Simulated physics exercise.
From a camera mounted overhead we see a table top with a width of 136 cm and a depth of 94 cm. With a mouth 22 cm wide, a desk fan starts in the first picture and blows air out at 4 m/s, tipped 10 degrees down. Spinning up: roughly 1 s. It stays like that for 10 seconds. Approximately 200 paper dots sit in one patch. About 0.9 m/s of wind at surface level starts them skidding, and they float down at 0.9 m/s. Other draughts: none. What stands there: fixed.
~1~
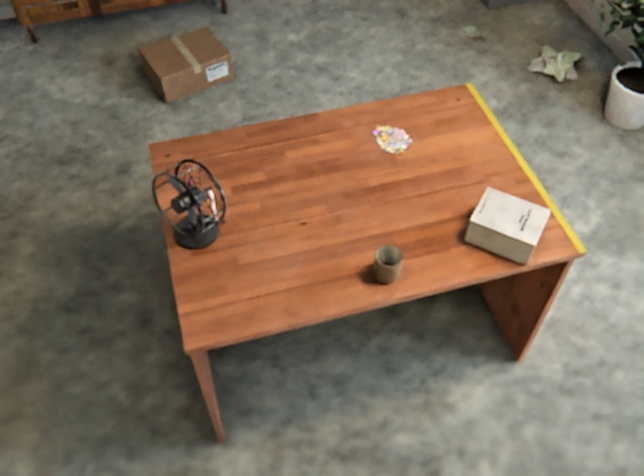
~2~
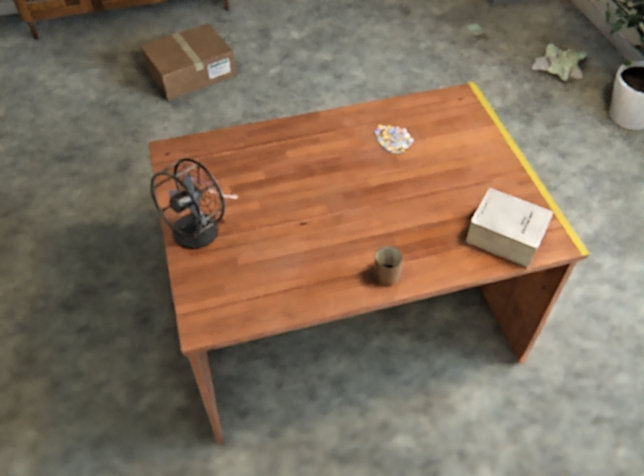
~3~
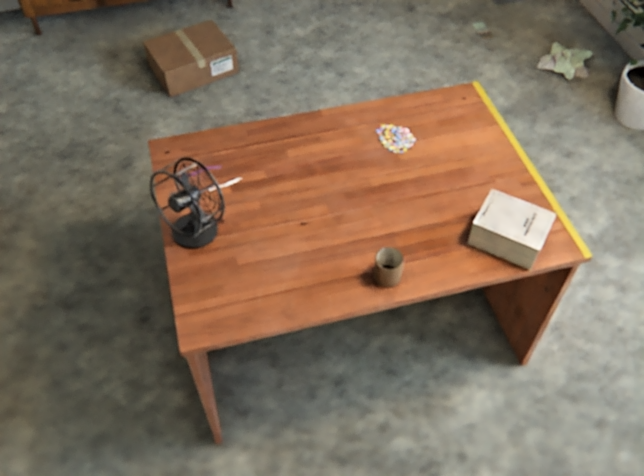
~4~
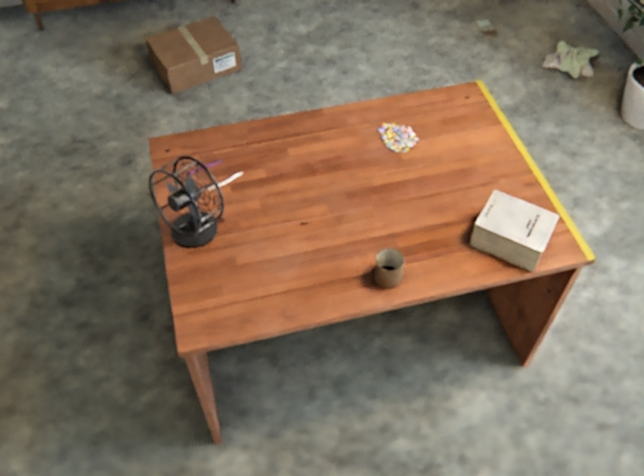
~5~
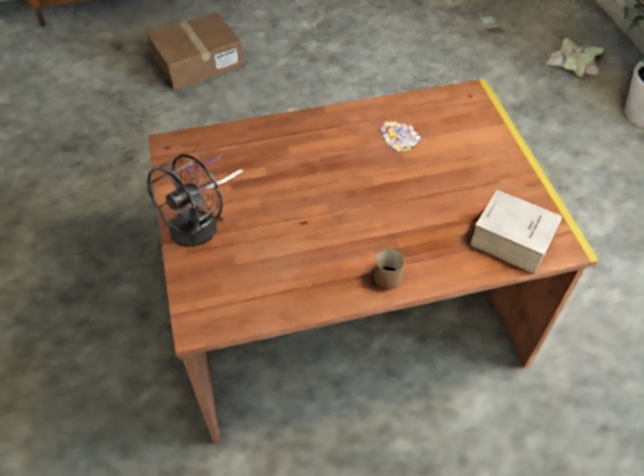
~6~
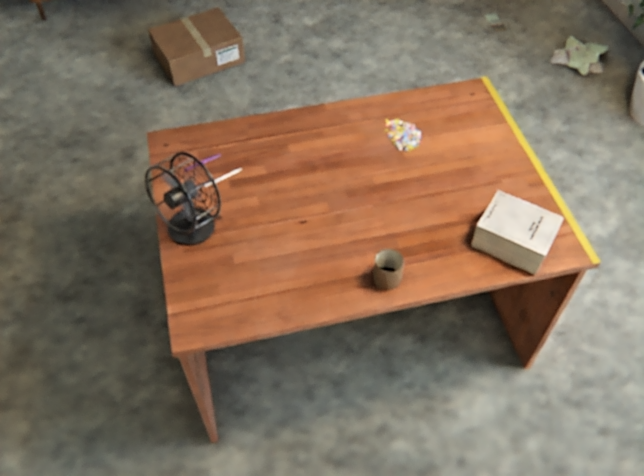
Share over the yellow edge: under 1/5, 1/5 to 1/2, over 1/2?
The portion outnumbers the rest.
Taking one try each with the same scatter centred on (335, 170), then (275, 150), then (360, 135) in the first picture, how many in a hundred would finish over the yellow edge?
First try near 90 %, second near 0 %, third near 60 %.
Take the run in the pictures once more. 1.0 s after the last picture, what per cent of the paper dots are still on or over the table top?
I reckon some 0 %.
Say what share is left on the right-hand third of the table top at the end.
I'd estimate around 0 per cent.
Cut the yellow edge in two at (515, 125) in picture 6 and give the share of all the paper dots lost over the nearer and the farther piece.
1 % nearer; 100 % farther.
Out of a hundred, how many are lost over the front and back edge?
About 0 % front, about 2 % back.
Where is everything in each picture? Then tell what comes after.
In the first frame, the middle of the paper dots is near (392, 140), none has stirred yet and the mouth of the desk fan is at (189, 199).
In the second frame, the middle of the paper dots is near (394, 138), none has stirred yet and the yellow edge is centred on (525, 158).
In the third frame, the middle of the paper dots is near (396, 138), none has stirred yet, the top of a book is at (515, 218) and the top of a mug is at (390, 258).
In the fourth frame, the middle of the paper dots is near (398, 137) and none has stirred yet.
In the fifth frame, the middle of the paper dots is near (400, 136) and none has stirred yet.
In the sixth frame, the middle of the paper dots is near (405, 135), the farthest in sight from the desk fan is at (420, 132) and about 25 % have left their places.
Then, 1.0 s after the last picture, 0 % are on the move or not yet settled, 97 % are over the yellow edge.
Then, 2.2 s after the last picture, 0 % are on the move or not yet settled, 98 % are over the yellow edge.
Then, 4.6 s after the last picture, 0 % are on the move or not yet settled, 98 % are over the yellow edge.
Then, 9.1 s after the last picture, at the end, 98 % are over the yellow edge.
